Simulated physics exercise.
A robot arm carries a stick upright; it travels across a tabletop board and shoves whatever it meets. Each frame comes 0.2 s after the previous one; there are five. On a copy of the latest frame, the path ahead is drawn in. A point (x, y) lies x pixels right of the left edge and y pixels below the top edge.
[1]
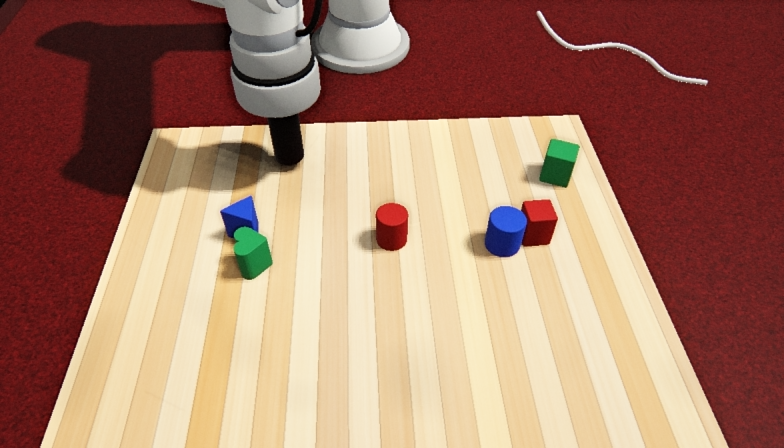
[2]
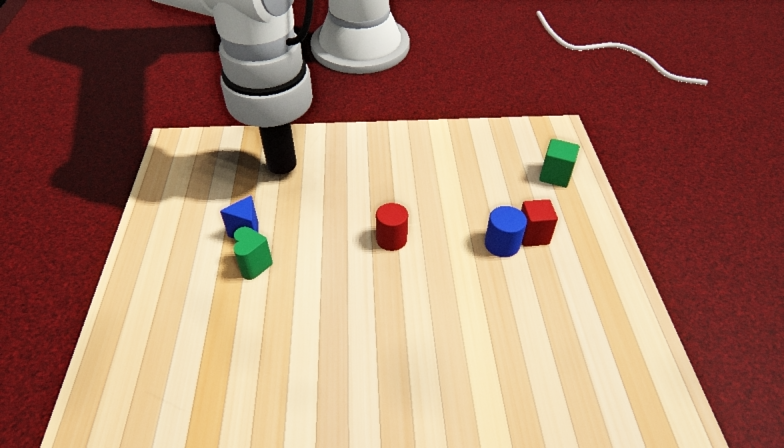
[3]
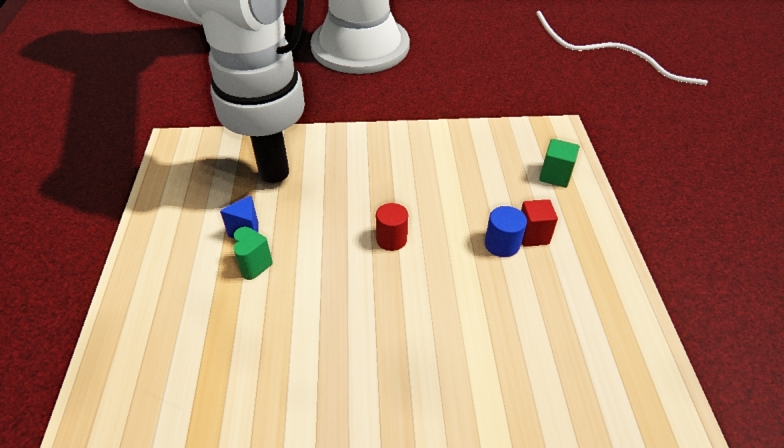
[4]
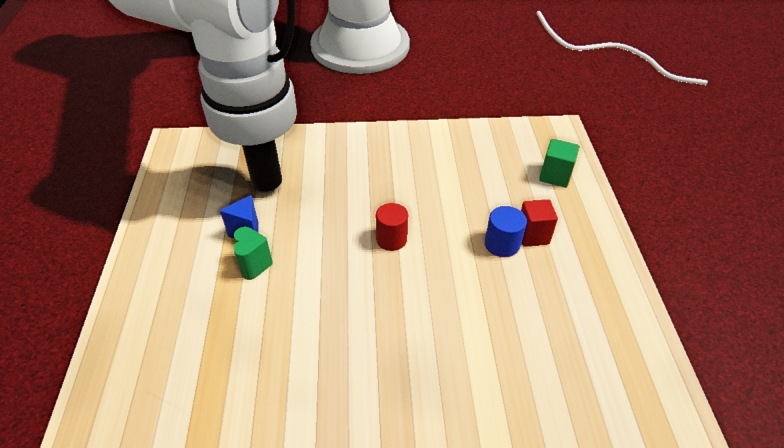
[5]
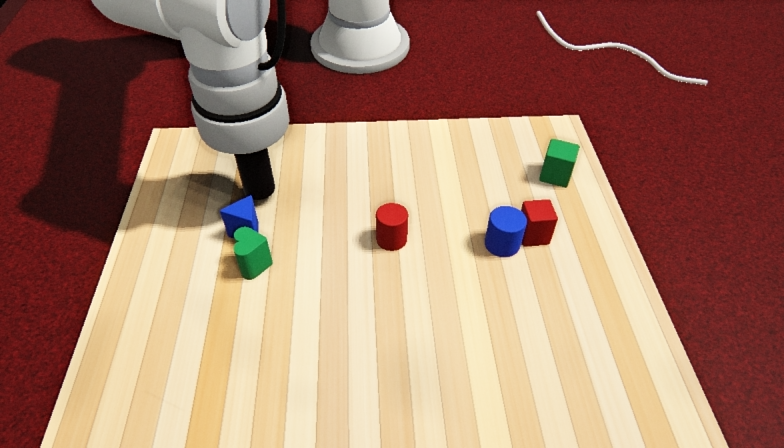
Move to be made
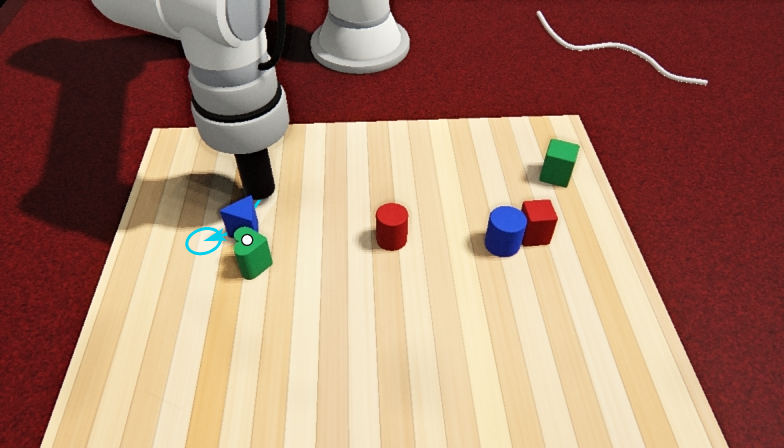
Robot arm with a black tip moving slightly left and nearer over a wooden board, the coloured blocks staying still.
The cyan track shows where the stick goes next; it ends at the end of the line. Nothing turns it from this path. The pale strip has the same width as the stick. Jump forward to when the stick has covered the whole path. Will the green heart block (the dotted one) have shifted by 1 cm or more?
I expect so.
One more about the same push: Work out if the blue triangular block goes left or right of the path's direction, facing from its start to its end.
Out to the left.
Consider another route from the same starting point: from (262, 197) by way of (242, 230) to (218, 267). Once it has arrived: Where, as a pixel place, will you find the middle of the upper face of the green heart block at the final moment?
It comes to (245, 259).
The drawn path runs from (262, 197) by way of (249, 215) and (231, 232) to (204, 241); the dot is on the green heart block.
The first path, step by step. Halfway along, stick at (240, 217); blue triangular block at (239, 218); green heart block at (248, 245).
At the end, stick at (201, 233); blue triangular block at (236, 223); green heart block at (249, 248).
